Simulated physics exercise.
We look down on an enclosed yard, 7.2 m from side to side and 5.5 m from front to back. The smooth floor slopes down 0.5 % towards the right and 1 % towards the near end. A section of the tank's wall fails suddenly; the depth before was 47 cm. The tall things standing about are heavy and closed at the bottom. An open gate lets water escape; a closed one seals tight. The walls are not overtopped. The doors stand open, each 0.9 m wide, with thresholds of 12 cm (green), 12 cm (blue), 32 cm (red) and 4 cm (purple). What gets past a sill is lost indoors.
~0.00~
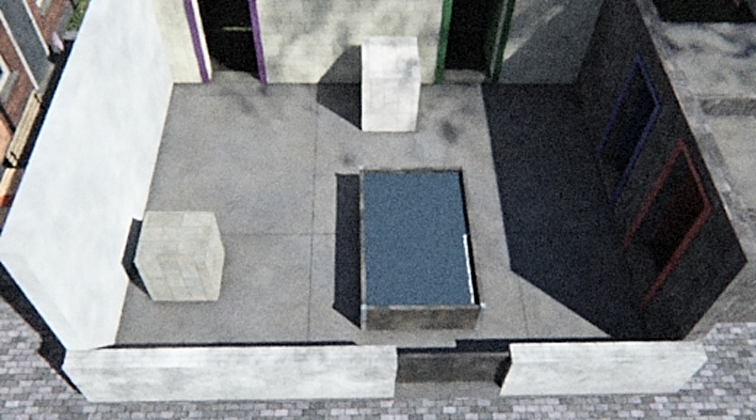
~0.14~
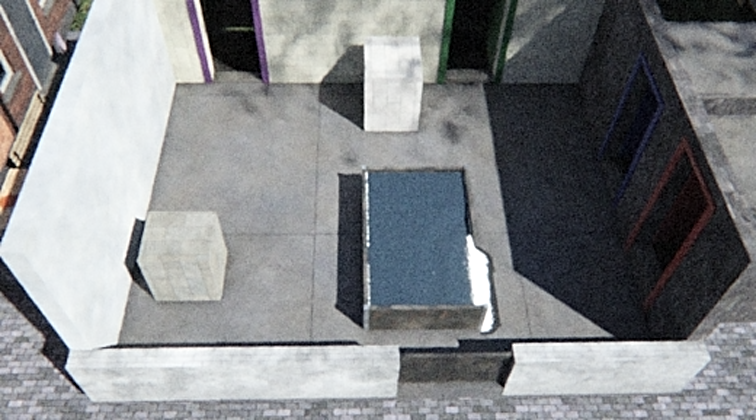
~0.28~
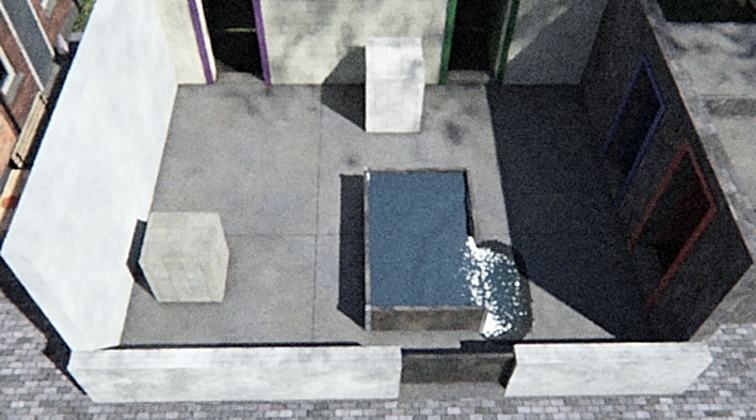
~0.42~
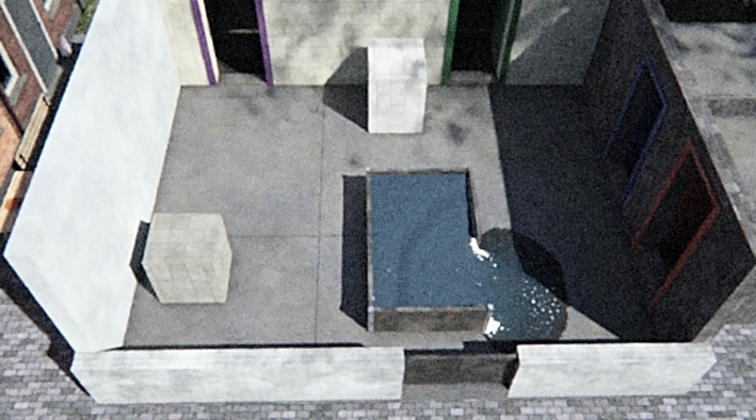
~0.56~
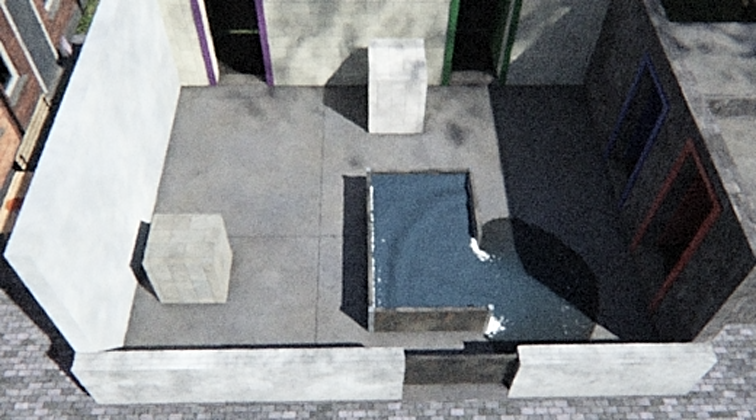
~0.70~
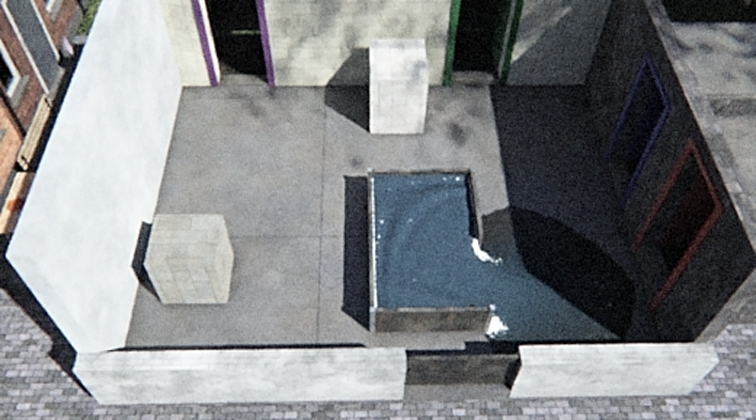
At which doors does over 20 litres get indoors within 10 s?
Within that time: At the green door it does not reach the limit; at the blue door it stays under the limit; at the red door it stays under the limit; at the purple door it does not reach the limit.
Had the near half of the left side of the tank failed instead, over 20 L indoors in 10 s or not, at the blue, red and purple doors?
Against that limit: Blue not over, red under, purple over.
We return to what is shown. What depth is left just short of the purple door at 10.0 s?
Roughly 1.0 cm deep.
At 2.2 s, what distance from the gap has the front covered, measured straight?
Roughly 3.8 m.
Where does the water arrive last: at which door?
It is the purple one.
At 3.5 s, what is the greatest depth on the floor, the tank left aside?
Roughly 22 cm.
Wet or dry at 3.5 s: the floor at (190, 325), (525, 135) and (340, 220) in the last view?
In turn: Dry, wet, not reached.
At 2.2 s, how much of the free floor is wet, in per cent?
Some 15 per cent of it.
After 1.4 s water covers 15 % of the floor and is deepest (40 cm) near (668, 370); green door not reached, blue door not reached, red door 25 cm at the sill, 0 L in, purple door not reached.
After 2.2 s water covers 15 % of the floor and is deepest (36 cm) near (668, 370); green door not reached, blue door 8 cm at the sill, 0 L in, red door 28 cm at the sill, 0 L in, purple door not reached.
After 3.5 s water covers 30 % of the floor and is deepest (22 cm) near (654, 370); green door not reached, blue door 10 cm at the sill, 0 L in, red door 19 cm at the sill, 0 L in, purple door not reached.
After 6.0 s water covers 50 % of the floor and is deepest (15 cm) near (425, 97); green door 9 cm at the sill, 0 L in, blue door 7 cm at the sill, 0 L in, red door 13 cm at the sill, 0 L in, purple door not reached.
After 10.0 s water covers 80 % of the floor and is deepest (10 cm) near (569, 111); green door 8 cm at the sill, 0 L in, blue door 7 cm at the sill, 0 L in, red door 8 cm at the sill, 0 L in, purple door 1 cm at the sill, 0 L in.
